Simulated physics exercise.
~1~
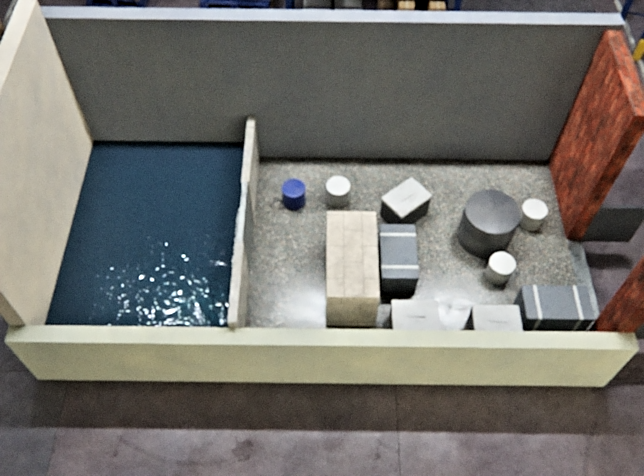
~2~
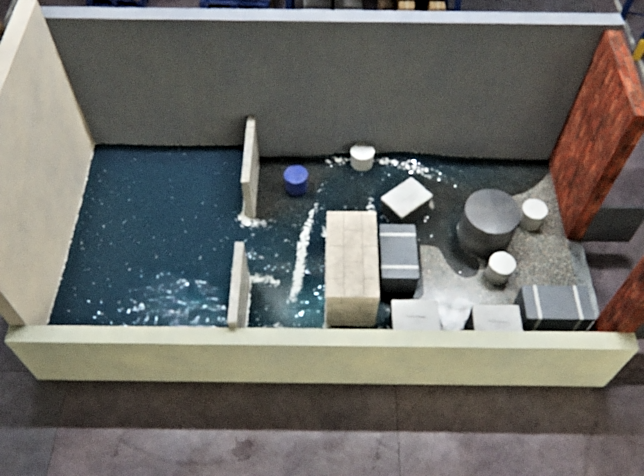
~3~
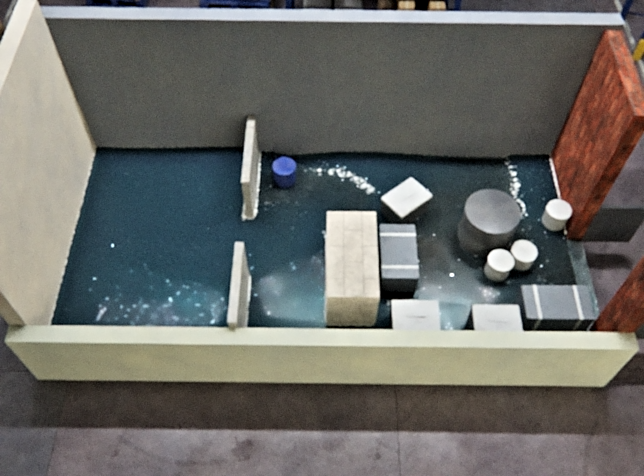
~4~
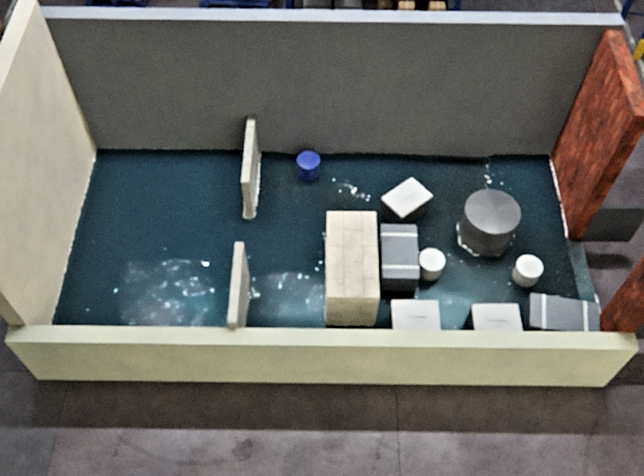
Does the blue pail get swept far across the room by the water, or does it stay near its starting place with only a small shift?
It stays near its starting place, drifting just a little toward the back wall and ending up afloat there.
